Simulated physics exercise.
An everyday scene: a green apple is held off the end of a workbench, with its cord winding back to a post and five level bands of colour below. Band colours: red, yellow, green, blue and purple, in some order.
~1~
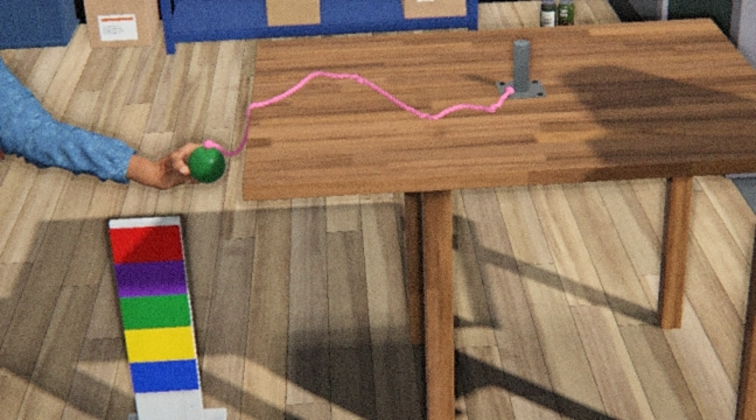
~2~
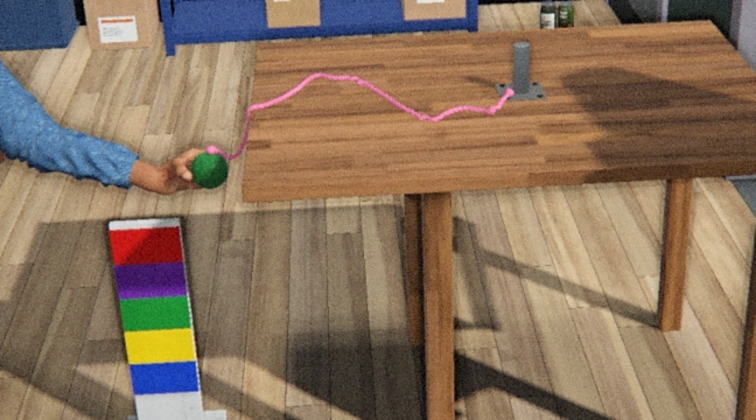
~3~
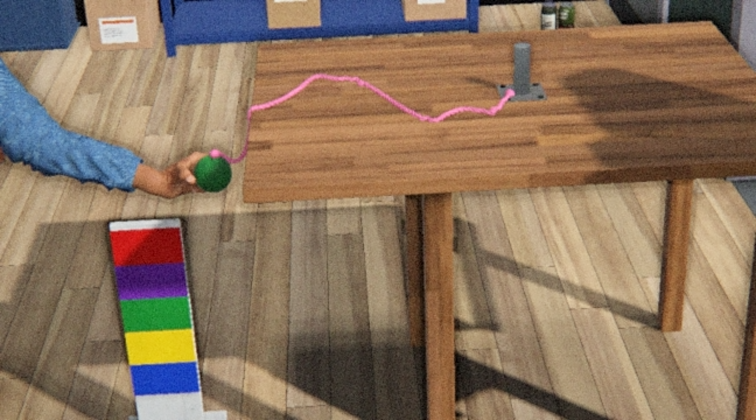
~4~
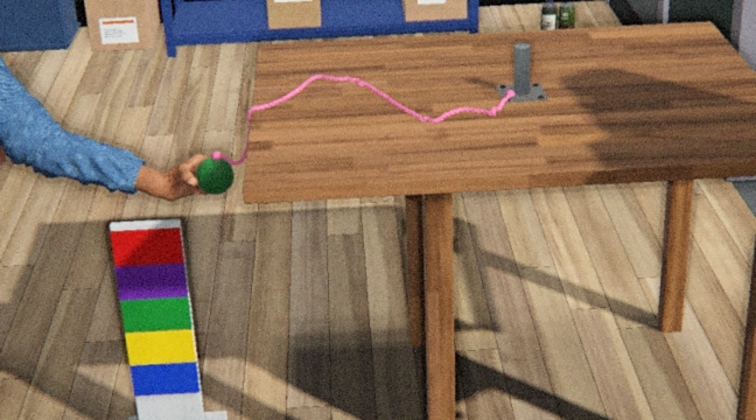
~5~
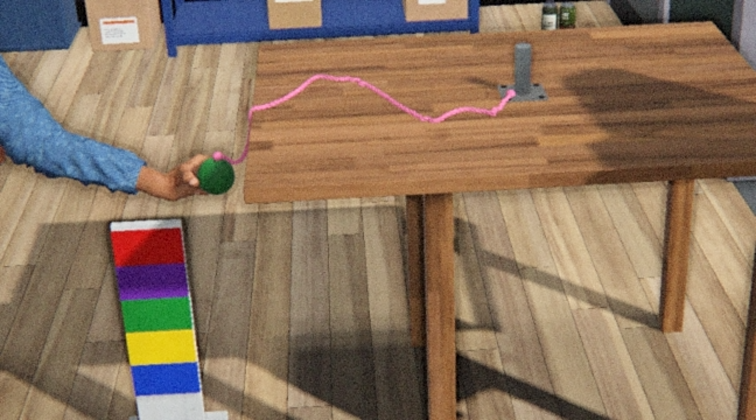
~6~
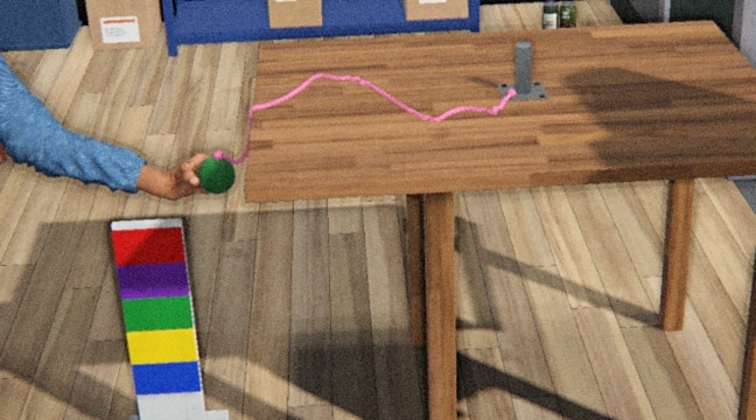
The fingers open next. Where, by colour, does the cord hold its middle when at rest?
By colour, at blue.
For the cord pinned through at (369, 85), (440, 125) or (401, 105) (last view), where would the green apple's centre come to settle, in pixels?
Near (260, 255), then (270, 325), then (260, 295).
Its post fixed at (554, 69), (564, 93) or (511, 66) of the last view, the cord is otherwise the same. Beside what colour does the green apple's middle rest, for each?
Answer, in order: Yellow, yellow, blue.
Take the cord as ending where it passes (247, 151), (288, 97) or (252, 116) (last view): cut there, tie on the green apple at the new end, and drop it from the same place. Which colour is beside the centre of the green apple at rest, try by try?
Try by try, the answer is yellow; purple; green.
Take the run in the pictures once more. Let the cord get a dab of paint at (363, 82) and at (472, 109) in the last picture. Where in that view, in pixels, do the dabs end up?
They end up at (253, 143) and (419, 101).
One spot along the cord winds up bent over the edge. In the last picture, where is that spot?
(369, 85).
Early on, apple near (248, 368); level with blue.
Midway, apple near (302, 365); level with blue.
Near the end, apple near (257, 377); level with blue.
Finally, apple near (283, 373); level with blue. Its middle rests at the blue band.
